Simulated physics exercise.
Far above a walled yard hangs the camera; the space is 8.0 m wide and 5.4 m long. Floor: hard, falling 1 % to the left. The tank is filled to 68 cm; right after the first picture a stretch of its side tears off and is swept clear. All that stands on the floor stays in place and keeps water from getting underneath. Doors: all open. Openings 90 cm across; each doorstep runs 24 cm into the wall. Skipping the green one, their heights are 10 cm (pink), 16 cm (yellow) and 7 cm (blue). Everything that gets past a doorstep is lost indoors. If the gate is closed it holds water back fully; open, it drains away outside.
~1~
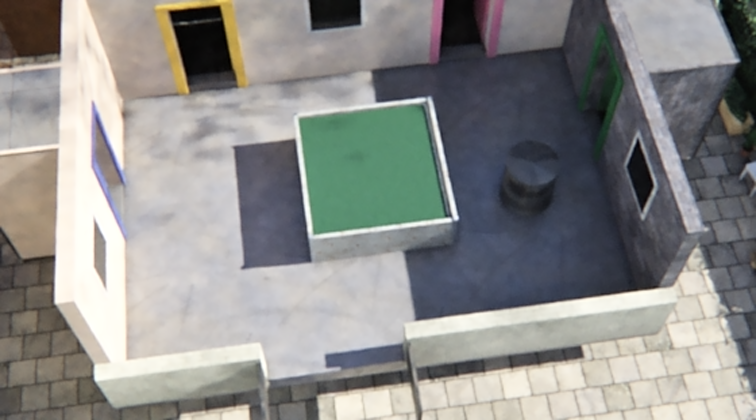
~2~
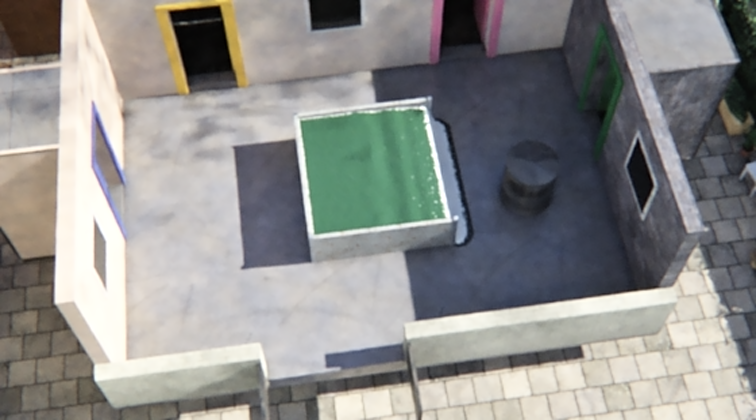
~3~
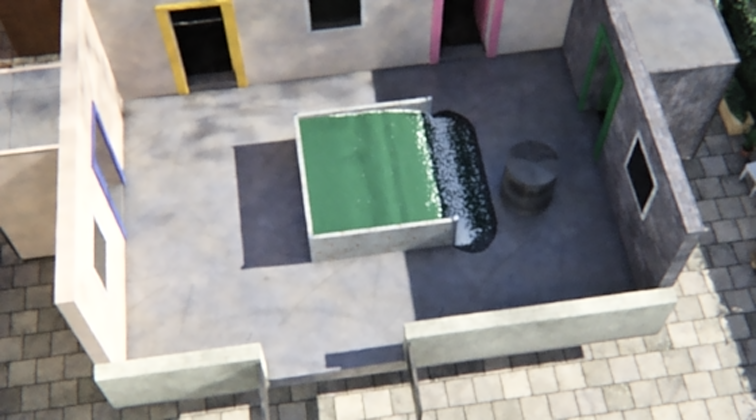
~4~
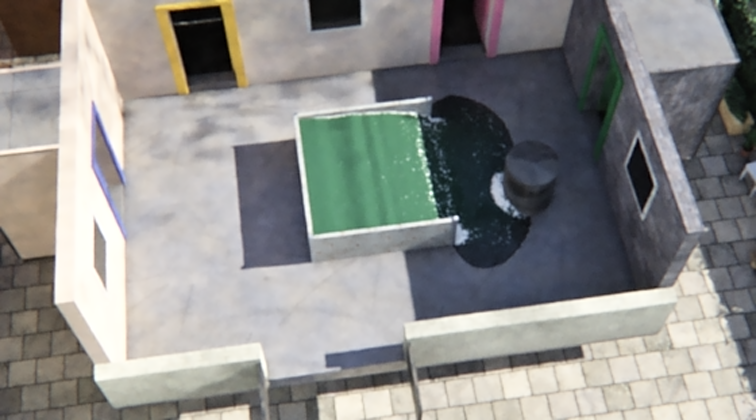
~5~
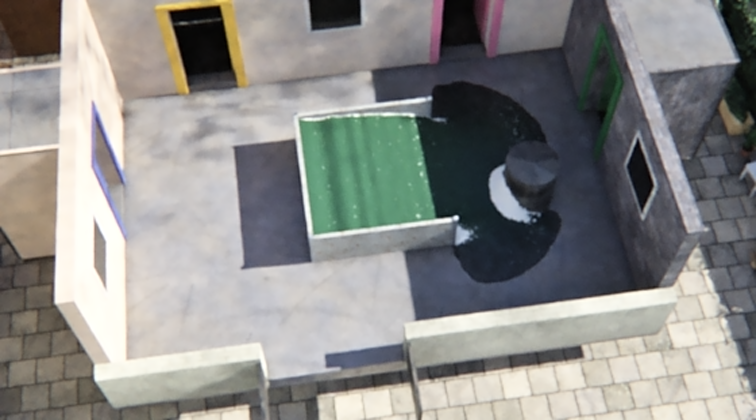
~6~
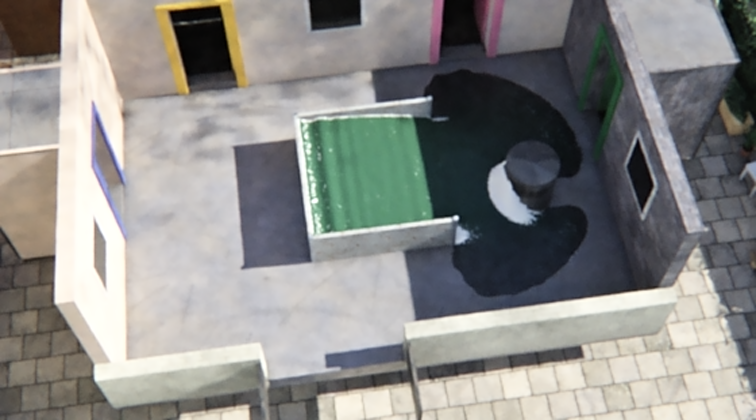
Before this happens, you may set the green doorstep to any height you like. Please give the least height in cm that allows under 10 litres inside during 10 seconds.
It would have to be roughly 34 cm high.
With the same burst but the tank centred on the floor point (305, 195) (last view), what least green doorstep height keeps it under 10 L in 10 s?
That setup calls for roughly 29 cm.
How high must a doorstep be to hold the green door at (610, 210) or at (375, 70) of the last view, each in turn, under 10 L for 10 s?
In turn: About 19 cm, about 6.5 cm.
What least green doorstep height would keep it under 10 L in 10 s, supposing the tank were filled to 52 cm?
Roughly 24 centimetres.
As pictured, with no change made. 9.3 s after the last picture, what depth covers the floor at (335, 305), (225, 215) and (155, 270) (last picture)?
I'd read roughly 4, 6 and 12 cm there.
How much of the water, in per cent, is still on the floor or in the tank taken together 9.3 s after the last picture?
I'd estimate some 78 in a hundred.
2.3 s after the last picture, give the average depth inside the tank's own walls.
About 18 centimetres.
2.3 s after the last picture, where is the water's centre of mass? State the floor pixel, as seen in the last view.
(481, 181), roughly.
Then, 0.7 s after the last picture water covers 30 % of the floor, deepest (45 cm) near (494, 191); 7 cm at the green door, 87 litres in over its 5 cm doorstep.
Then, 2.3 s after the last picture water covers 40 % of the floor, deepest (32 cm) near (551, 55); 20 cm at the green door, 358 litres in over its 5 cm doorstep.
Then, 9.3 s after the last picture water covers 95 % of the floor, deepest (14 cm) near (125, 278); 6 cm at the green door, 575 litres in over its 5 cm doorstep.
At the green door as built, the water peaked near 23 cm, 2.5 s after the last picture.
With a doorstep of 28 cm, 43 litres would have come in within the 10 s; with 38 cm, 3 litres. So under 10 litres takes about 34 cm.
